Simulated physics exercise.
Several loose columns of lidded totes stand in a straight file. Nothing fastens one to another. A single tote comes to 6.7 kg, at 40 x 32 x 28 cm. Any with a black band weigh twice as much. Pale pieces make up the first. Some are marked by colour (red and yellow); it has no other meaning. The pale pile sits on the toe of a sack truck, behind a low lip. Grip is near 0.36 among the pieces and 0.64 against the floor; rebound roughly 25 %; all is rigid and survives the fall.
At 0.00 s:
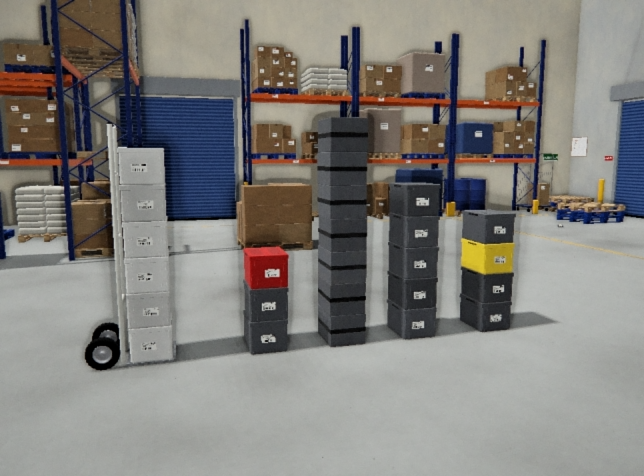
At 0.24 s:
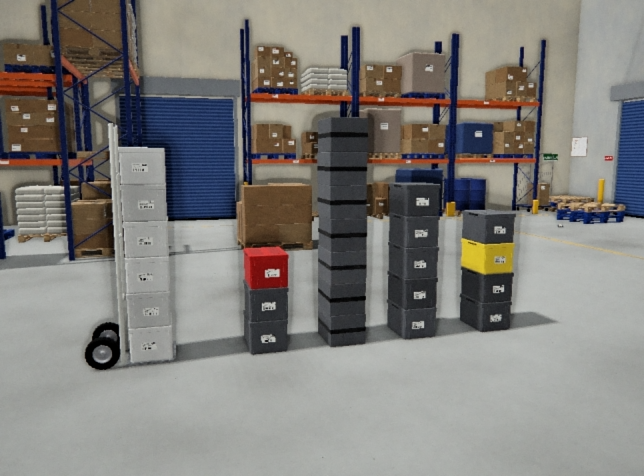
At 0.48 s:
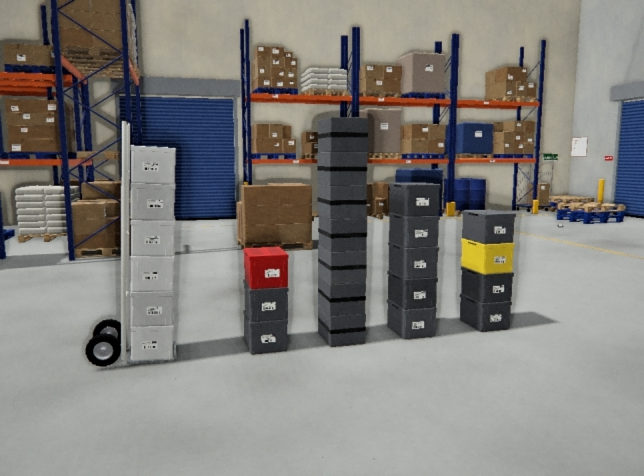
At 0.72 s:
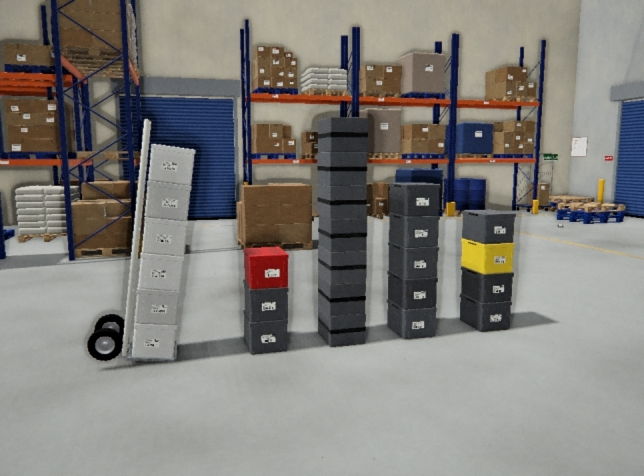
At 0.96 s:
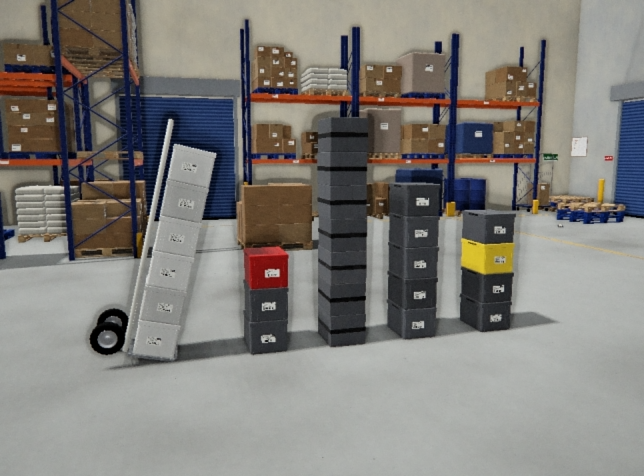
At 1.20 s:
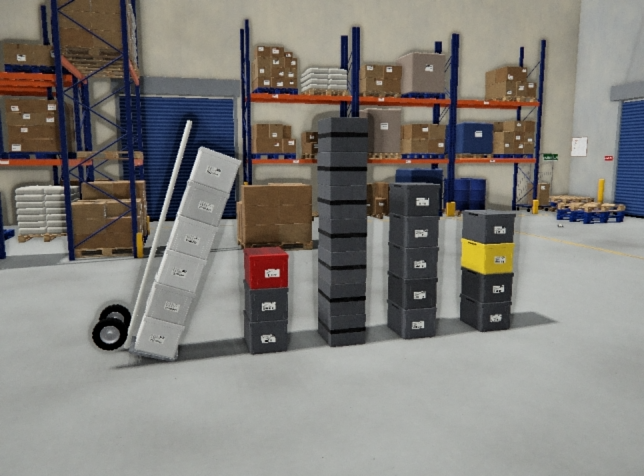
A tall stack of pale grey boxes on a wheeled hand truck stands at the left of a warehouse floor, seen from a fixed, slightly raised view. To its right, in a row, stand three dark stacks, the nearest topped with red, the tallest in between, and another beyond, then a shorter one with a yellow box. The truck and pale stack start upright, then tilt steadily rightward, while the others stay still.
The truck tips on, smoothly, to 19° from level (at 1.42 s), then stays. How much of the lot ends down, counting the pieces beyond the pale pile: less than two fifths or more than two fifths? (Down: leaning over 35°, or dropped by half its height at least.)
Ending down: Less than two fifths.
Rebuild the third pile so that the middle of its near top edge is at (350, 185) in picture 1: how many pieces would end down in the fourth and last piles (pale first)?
Then fourth 0, last 0.
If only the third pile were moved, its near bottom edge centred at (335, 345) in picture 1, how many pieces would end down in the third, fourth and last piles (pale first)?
In that case third 0, fourth 0, last 0.
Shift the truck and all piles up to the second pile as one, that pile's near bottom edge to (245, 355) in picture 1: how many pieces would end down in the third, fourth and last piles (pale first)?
Then third 0, fourth 0, last 0.
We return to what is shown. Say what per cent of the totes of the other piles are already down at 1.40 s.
0 per cent by then.
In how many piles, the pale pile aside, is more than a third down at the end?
0 of them.
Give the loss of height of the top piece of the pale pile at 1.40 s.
About 10 cm.
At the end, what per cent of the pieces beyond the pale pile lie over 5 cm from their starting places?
10 per cent.
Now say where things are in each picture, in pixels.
In the first picture (we follow the side turned to the camera), truck frame (112, 174) 0° forward; yellow tote (499, 259); red tote (270, 272); no other piece has moved.
The second picture shows truck frame (113, 174) 0° forward; red tote (270, 272).
The third picture shows truck frame (124, 171) 3° forward, top of the pale pile leaning 3°; red tote (270, 272); no other piece has moved.
The fourth picture shows truck frame (142, 168) 8° forward, top of the pale pile leaning 8°; red tote (270, 272); no other piece has moved.
The fifth picture shows truck frame (162, 167) 13° forward, top of the pale pile leaning 13°; red tote (270, 272); no other piece has moved.
The sixth picture shows truck frame (177, 167) 17° forward, top of the pale pile leaning 20°; red tote (270, 272); yellow tote (499, 259); no other piece has moved.
Around 1.40 s, 0 of the pale pile down; none of the 19 other totes down.
Around 1.64 s, 6 of the pale pile down; none of the 19 other totes down, 1 disturbed; red tote displaced 49 mm.
Finally (2.5 s), 6 of the pale pile down; none of the 19 other totes down, 4 disturbed; red tote tipped 4°; yellow tote unmoved. That is 0 per cent. Seen by the last camera, middles, red tote near (282, 266), yellow tote near (487, 255).
